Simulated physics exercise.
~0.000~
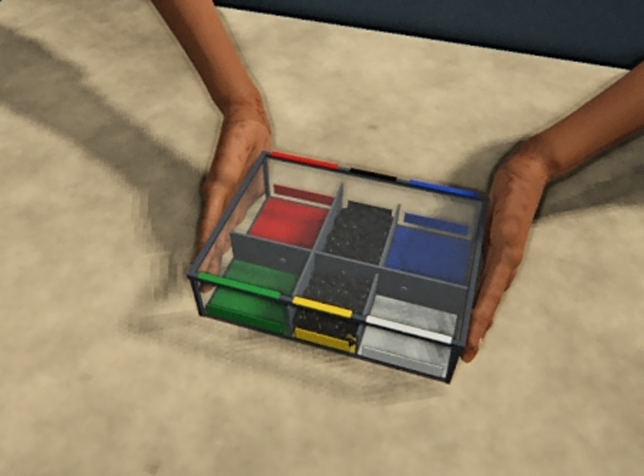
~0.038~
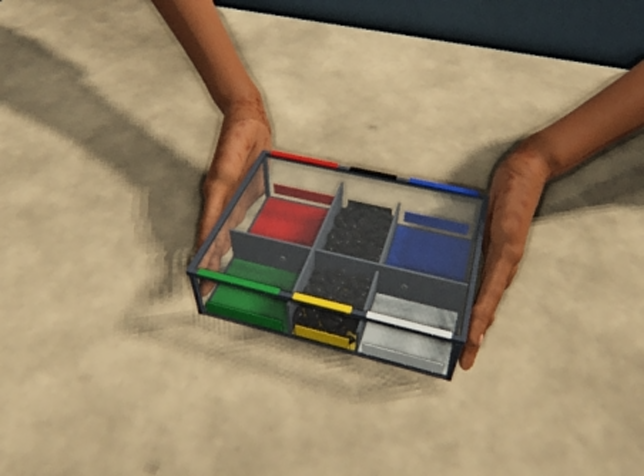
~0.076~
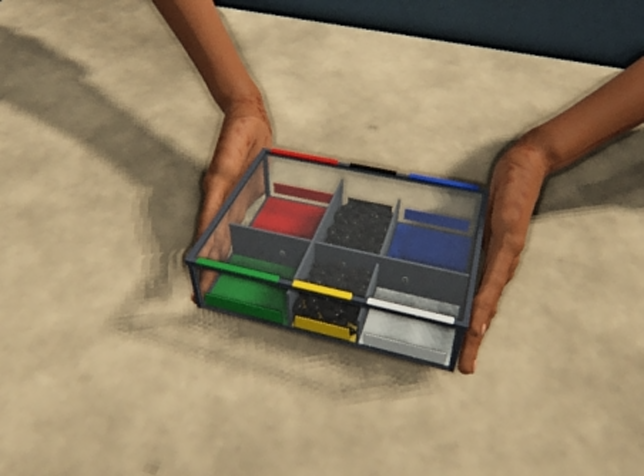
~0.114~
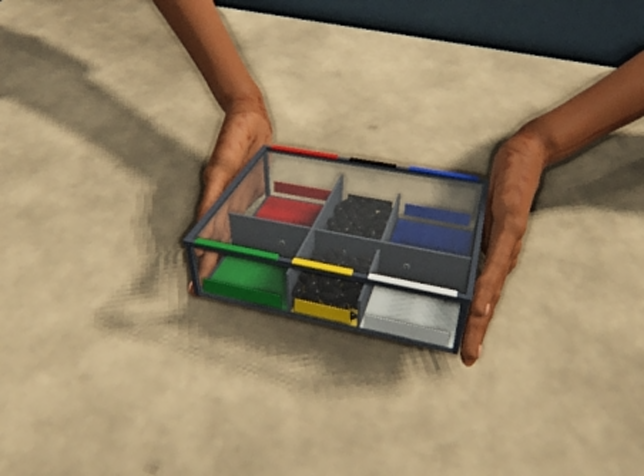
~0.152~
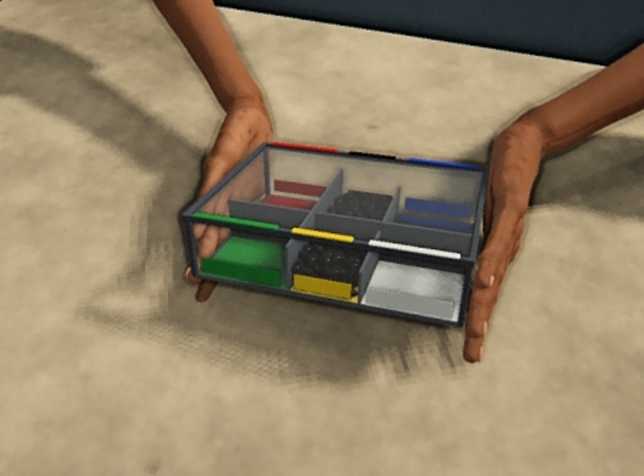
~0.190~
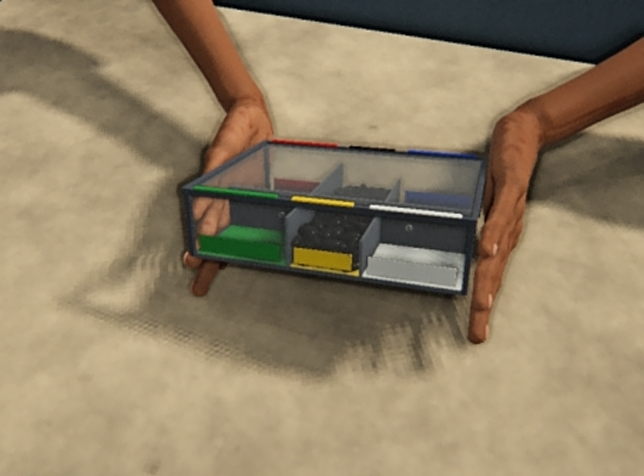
A clear lidded box with colored sections, dark beans heaped in its middle ones, was held between two hands, which smoothly tilted it until its front side faced the viewer more directly.
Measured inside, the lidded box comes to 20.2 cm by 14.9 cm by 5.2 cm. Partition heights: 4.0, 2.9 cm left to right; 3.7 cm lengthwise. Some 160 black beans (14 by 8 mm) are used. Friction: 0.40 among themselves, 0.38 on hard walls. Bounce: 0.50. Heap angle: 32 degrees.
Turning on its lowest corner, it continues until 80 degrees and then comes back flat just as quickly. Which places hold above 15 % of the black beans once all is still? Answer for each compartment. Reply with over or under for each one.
Red: Under, blue: Under, green: Under, yellow: Over, white: Under, black: Over.
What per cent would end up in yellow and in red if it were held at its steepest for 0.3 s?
Result - yellow: 40 %; red: 5 %.
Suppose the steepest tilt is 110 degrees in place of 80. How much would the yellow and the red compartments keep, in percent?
Yellow 30 %, red 5 %.
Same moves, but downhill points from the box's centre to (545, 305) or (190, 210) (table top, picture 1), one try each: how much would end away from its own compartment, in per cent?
Roughly 55 per cent on the first try and 20 per cent on the second.
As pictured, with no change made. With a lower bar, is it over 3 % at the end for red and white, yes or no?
With red that holds, while with white that fails.
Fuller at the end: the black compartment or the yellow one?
The black compartment ends up with more.
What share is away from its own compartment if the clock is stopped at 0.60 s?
Some 5 per cent.
After 0.60 s, tilt 78 degrees; red 5 %, yellow 40 %, black 55 %.
Then, at 0.88 s, tilt 31 degrees; red 10 %, yellow 35 %, black 55 %.
Then, at 1.26 s, tilt 0 degrees; red 10 %, yellow 35 %, black 55 %.
At rest (1.7 s), red 10 %, blue 0 %, green 0 %, yellow 35 %, white 0 %, black 55 %.
